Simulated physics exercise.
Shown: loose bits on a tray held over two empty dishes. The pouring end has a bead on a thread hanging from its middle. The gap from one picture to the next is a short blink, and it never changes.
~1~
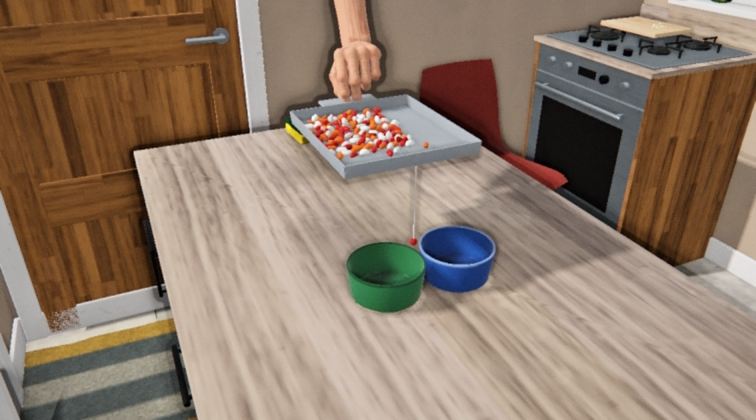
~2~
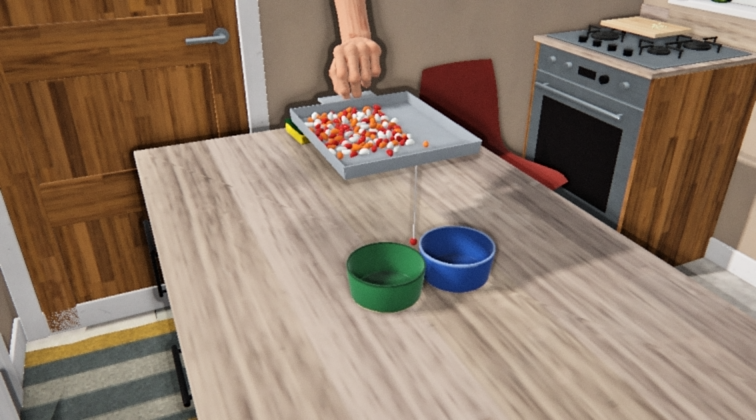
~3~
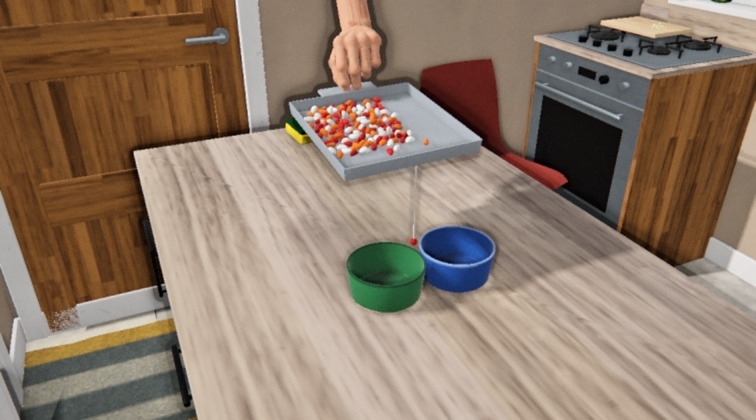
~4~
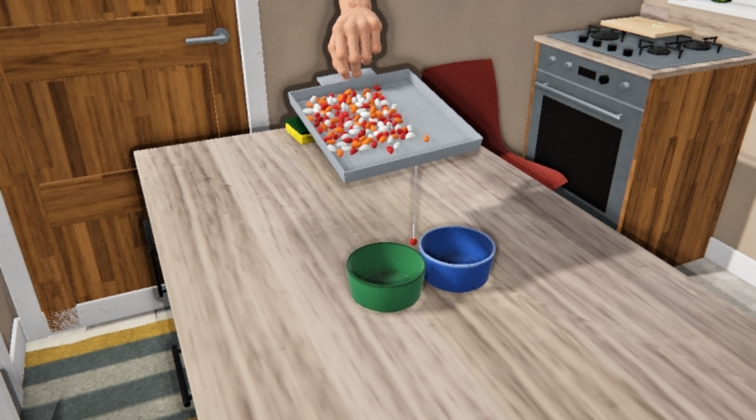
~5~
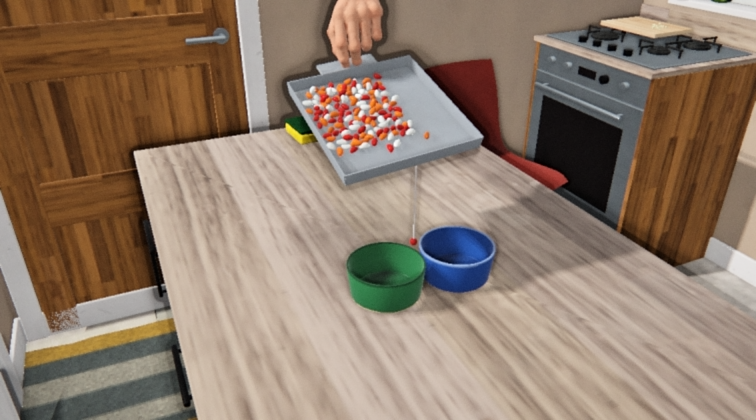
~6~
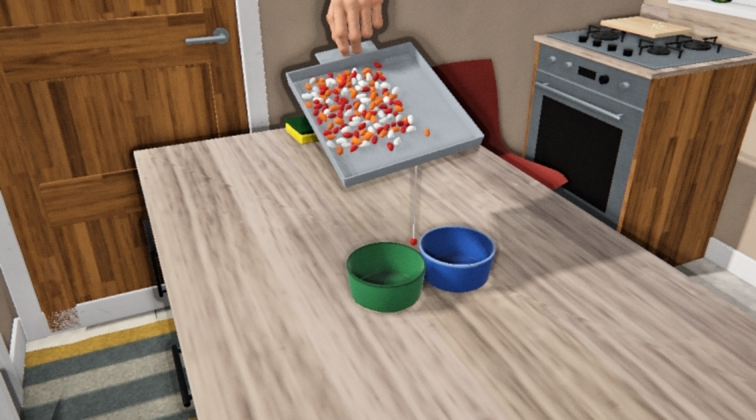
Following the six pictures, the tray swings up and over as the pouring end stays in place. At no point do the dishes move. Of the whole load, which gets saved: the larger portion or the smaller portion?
The dishes end up holding in excess of half.
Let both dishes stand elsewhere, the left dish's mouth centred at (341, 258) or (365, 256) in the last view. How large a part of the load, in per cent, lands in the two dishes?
The first position comes out at 30 per cent, the other at 50 per cent.
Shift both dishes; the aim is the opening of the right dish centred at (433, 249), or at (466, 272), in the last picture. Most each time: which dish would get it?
Try 1: The dish at left; try 2: The dish at left.
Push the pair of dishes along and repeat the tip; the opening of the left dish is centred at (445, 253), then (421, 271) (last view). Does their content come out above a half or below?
Try 1: A minority of it. Try 2: A minority of it.
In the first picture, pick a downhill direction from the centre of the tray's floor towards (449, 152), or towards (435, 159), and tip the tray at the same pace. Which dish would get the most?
Try one: The rightmost dish. Try two: The rightmost dish.
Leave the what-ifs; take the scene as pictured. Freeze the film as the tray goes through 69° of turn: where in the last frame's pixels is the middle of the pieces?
Near (366, 146).
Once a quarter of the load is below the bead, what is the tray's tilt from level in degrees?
Around 100°, give or take.
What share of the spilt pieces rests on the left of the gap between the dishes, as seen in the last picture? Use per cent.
Estimate: About 80 per cent.
Shortly afterwards, tray tipped steeply; all but a few on the tray; only a few outside both; a little in the air.
Next, tray tipped past a quarter turn; near half on the tray; near a quarter in the left dish; near a quarter outside both; a little in the air.
Some moments later, tray tipped past a quarter turn; near two thirds in the left dish; near a third outside both.
In the end, tray tipped past a quarter turn; near two thirds in the left dish; none at all in the right dish; near a third outside both.
